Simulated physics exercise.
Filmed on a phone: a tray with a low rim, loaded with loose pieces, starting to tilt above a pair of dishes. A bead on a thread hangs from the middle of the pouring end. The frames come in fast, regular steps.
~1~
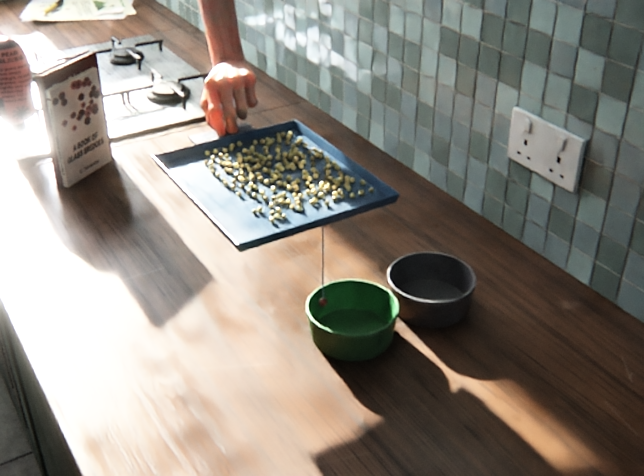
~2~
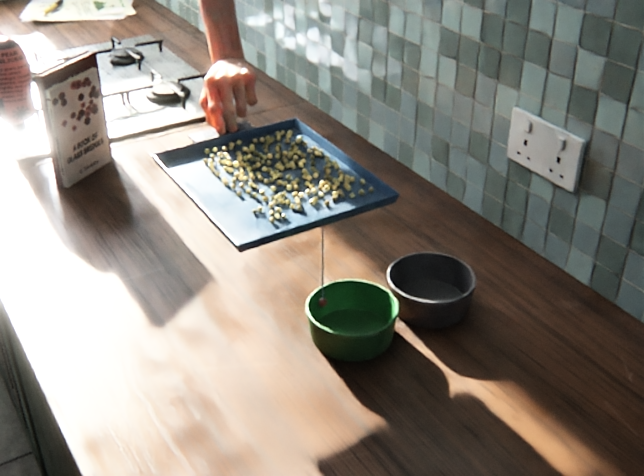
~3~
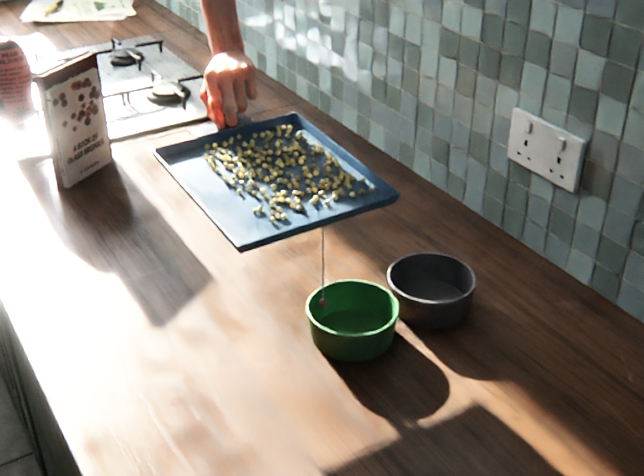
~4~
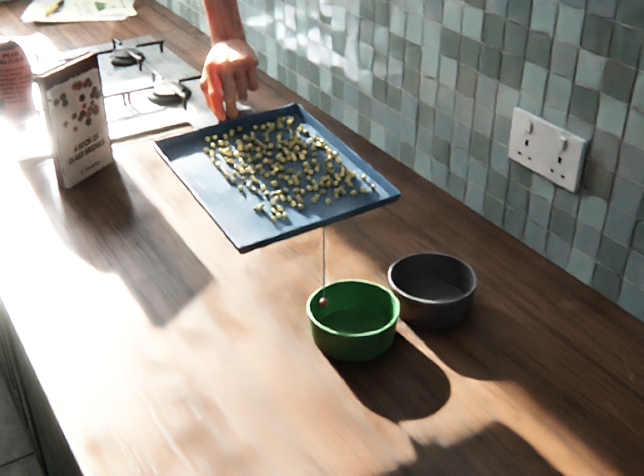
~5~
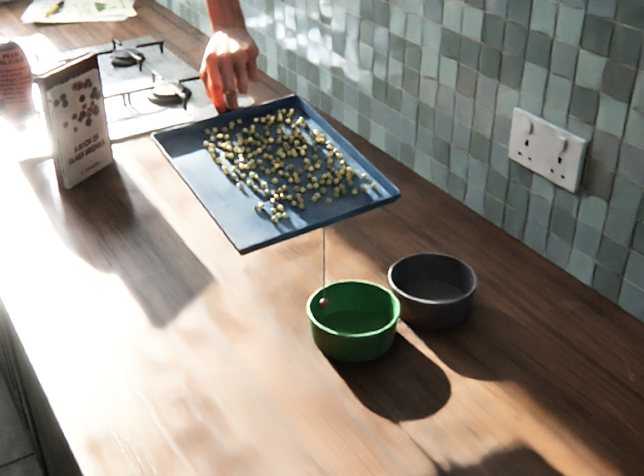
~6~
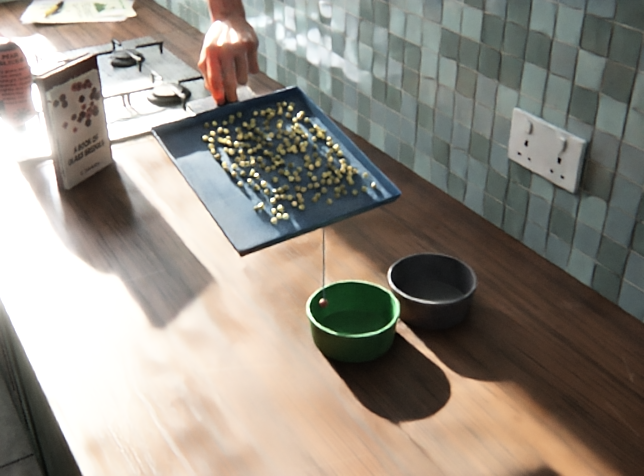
We see a hand holding a blue tray of small pale pieces above a green dish and a dark dish on a wooden counter; the hand slowly raises the far end, tilting the tray slightly toward its near left corner.
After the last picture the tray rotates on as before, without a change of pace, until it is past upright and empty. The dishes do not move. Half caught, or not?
They take under half between them.
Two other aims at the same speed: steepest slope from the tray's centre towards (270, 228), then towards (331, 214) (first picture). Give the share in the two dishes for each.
The first gives 0 %, the second 80 %.
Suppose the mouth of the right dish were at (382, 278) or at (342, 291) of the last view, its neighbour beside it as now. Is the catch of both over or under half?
First under half, then under half.
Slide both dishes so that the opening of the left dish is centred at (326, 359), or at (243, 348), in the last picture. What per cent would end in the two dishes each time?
In turn 50 and 80 in a hundred.
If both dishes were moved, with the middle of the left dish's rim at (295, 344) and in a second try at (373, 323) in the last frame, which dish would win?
First the left one, then the left dish.
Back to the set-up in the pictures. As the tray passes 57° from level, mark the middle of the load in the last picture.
Around (305, 225).
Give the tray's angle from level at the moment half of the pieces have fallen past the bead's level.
Around 90° of tilt.
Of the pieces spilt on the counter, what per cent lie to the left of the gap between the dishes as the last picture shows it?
Roughly 90 in a hundred.
Soon after the last picture, tray tipped steeply; most on the tray; a stray few in the left dish; a small part outside both; a stray few in the air.
A little later, tray tipped right over; a stray few on the tray; about a quarter in the left dish; about two thirds outside both; about a quarter in the air.
Later still, tray tipped past a quarter turn; about a quarter in the left dish; most outside both.
At rest, tray tipped past a quarter turn; about a quarter in the left dish; none in the right dish; most outside both.
